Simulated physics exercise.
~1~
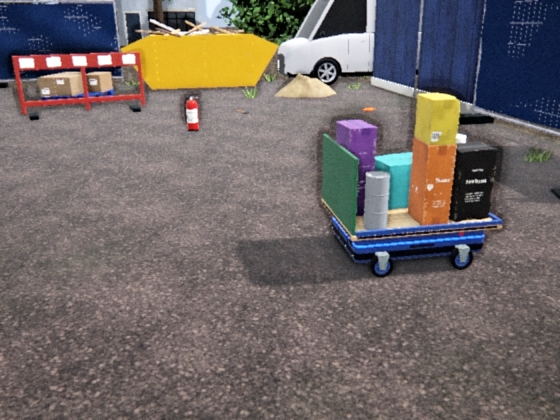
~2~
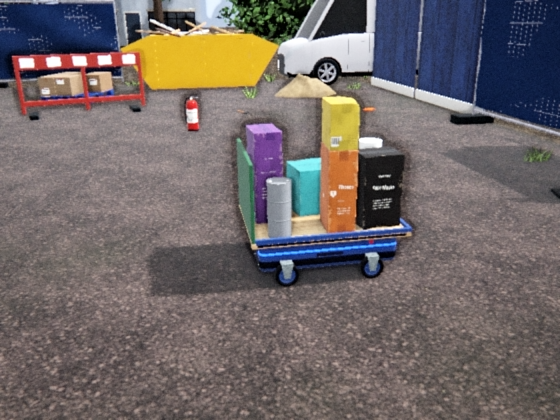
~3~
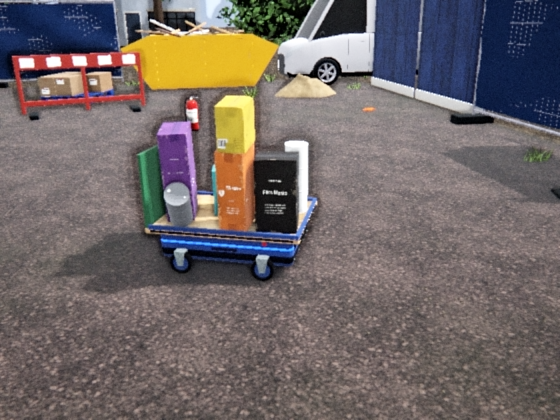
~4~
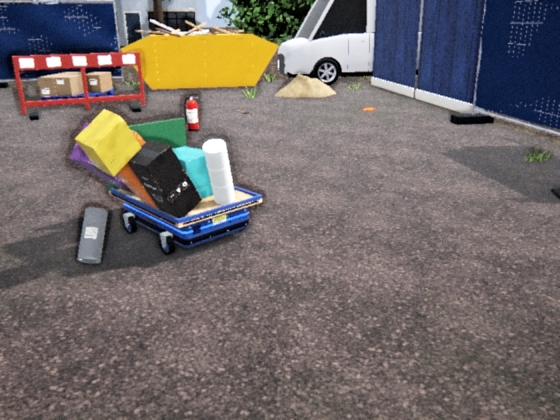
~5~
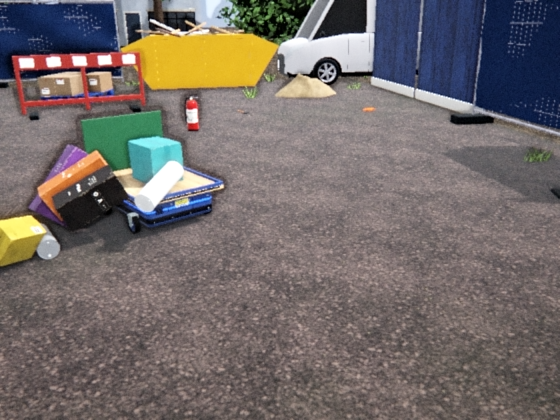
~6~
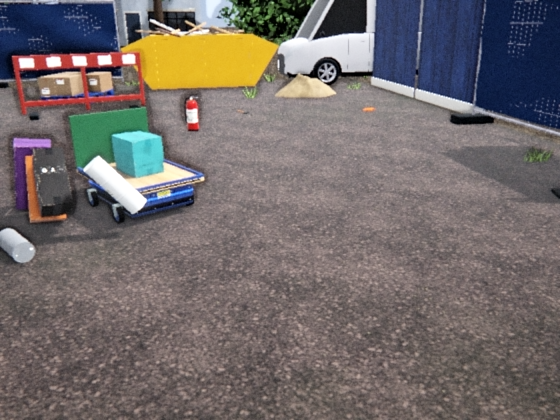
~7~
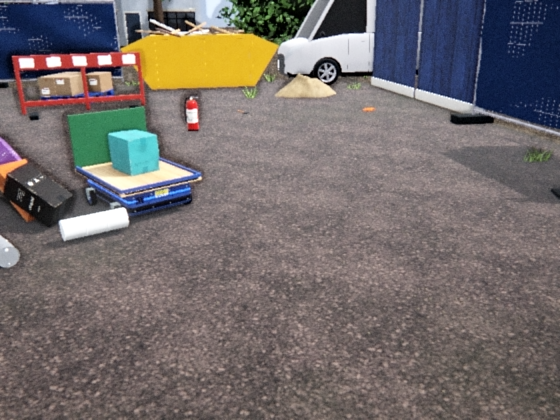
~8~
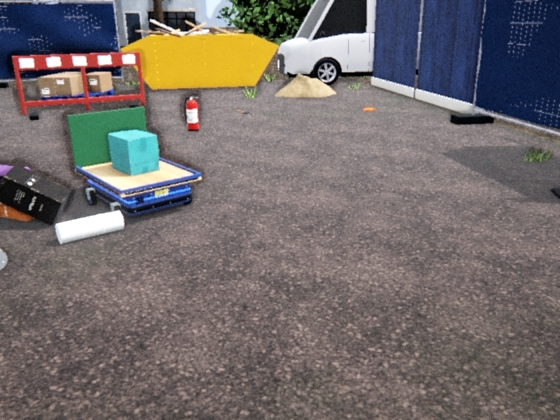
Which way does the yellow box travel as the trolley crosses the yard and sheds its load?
The yellow box moves to the left, first riding on the trolley and then tumbling off it.
